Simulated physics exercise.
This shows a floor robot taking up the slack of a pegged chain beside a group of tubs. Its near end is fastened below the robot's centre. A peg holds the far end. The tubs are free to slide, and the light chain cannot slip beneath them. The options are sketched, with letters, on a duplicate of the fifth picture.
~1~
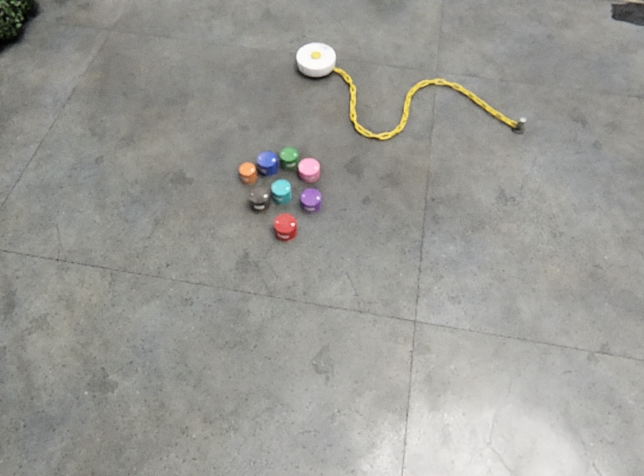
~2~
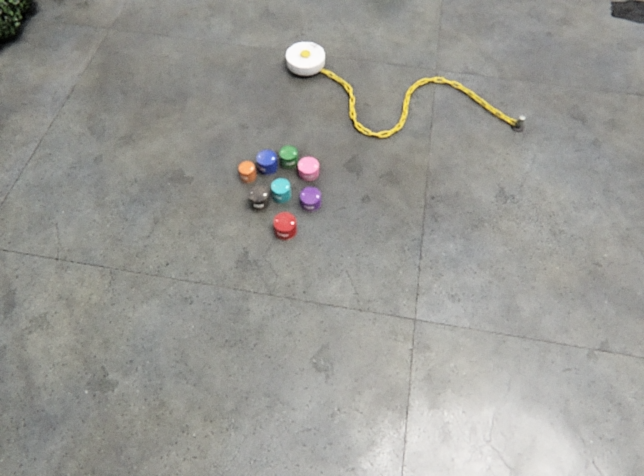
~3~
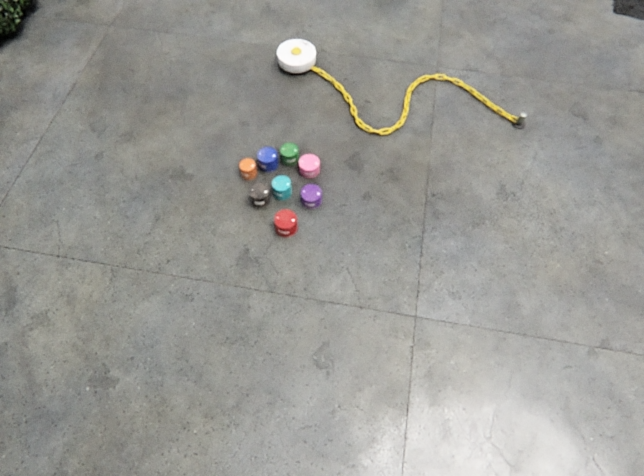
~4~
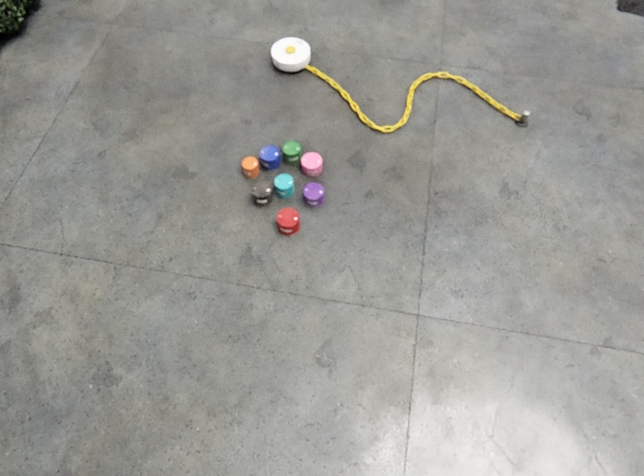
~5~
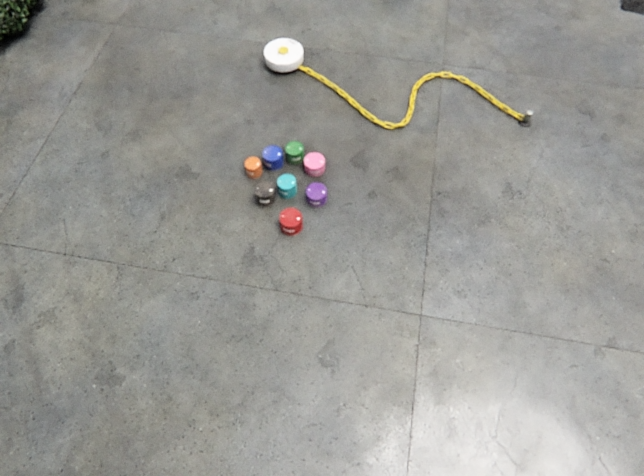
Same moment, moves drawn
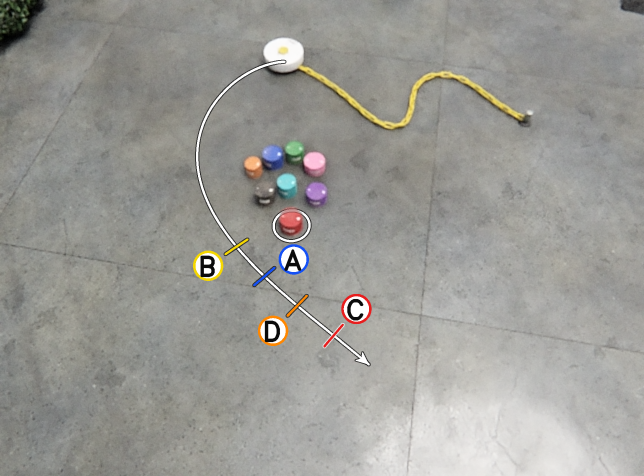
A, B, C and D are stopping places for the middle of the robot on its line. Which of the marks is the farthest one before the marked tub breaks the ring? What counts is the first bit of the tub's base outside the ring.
Mark A.
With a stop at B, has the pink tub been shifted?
No.
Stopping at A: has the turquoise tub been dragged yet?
Yes.
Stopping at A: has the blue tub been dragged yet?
Yes.
On the copy, A at (264, 276); B at (237, 247); C at (334, 336); D at (297, 306); the ring at (292, 225); the route from (284, 62) via (204, 193) to (369, 365).
On A. First, robot (208, 106); red tub (291, 222).
Then, robot (205, 196); red tub (291, 222).
Finally, robot (263, 273); black tub (280, 208); turquoise tub (299, 196); red tub (292, 223); blue tub (292, 181); orange tub (282, 194); pink tub (326, 167); green tub (307, 170); the red tub is still in its ring.
By contrast, B is safe but short; C drags the ringed tub to (330, 257); D drags the ringed tub to (307, 242).
